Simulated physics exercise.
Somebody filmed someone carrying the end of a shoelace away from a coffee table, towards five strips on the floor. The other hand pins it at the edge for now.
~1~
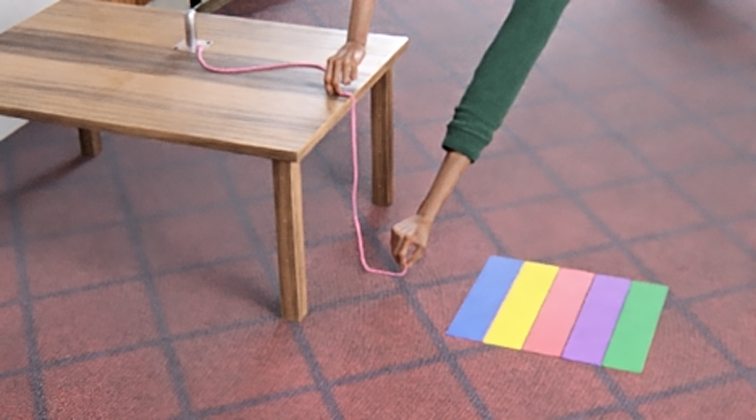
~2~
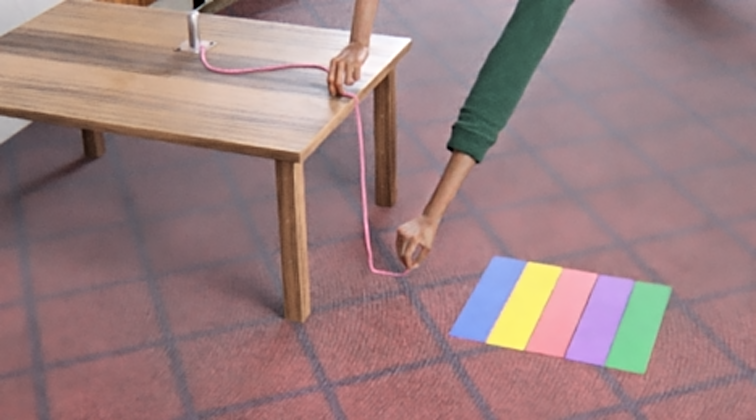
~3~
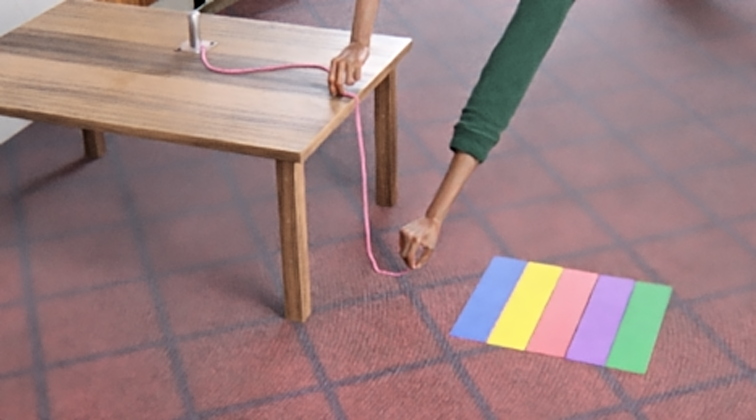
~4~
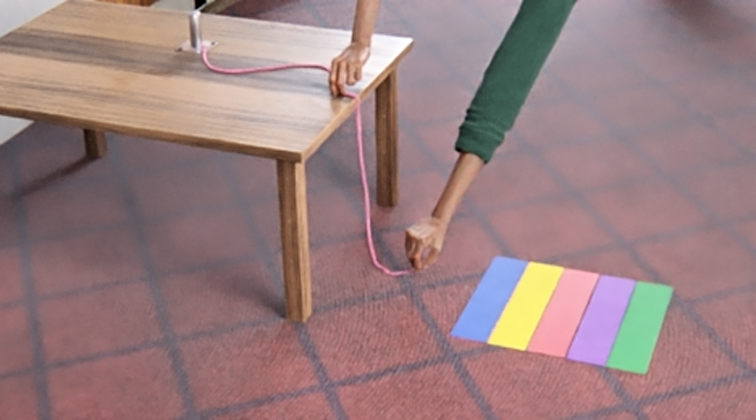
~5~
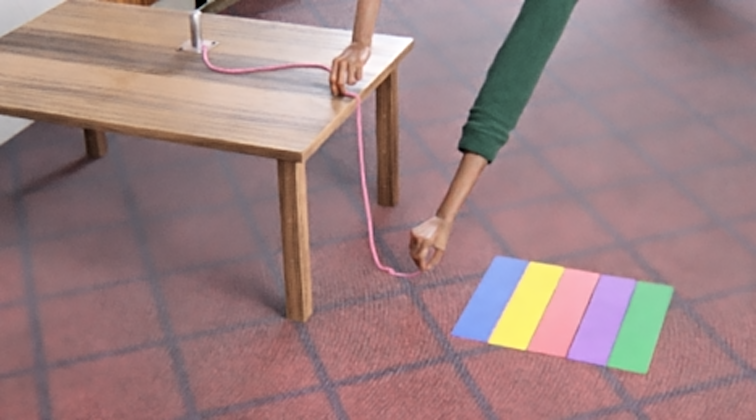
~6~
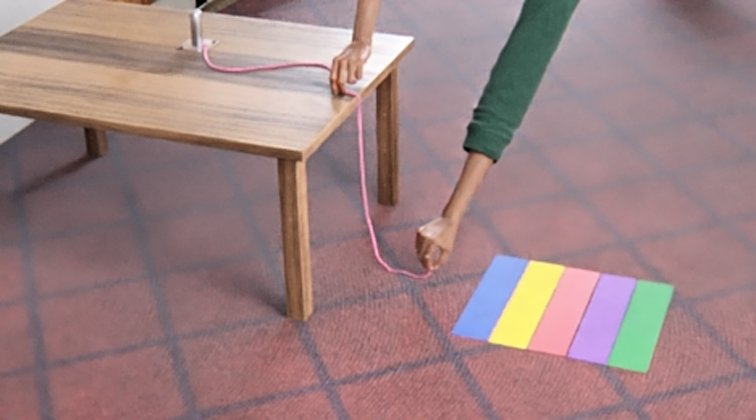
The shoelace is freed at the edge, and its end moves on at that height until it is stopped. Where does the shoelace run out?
The end stops over the purple strip.
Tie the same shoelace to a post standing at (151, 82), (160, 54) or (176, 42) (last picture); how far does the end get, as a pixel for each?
About (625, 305), (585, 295) and (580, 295).
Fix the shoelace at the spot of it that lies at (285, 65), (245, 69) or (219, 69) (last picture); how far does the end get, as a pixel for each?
About (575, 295), (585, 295) and (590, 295).
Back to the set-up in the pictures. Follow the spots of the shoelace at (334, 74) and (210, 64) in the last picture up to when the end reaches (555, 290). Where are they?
Near (371, 85) and (246, 54).
Soon after, end near (555, 290); over red.
After that, end near (594, 298); over purple.
At the stop, end near (617, 302); over purple. It gets as far as the purple strip.
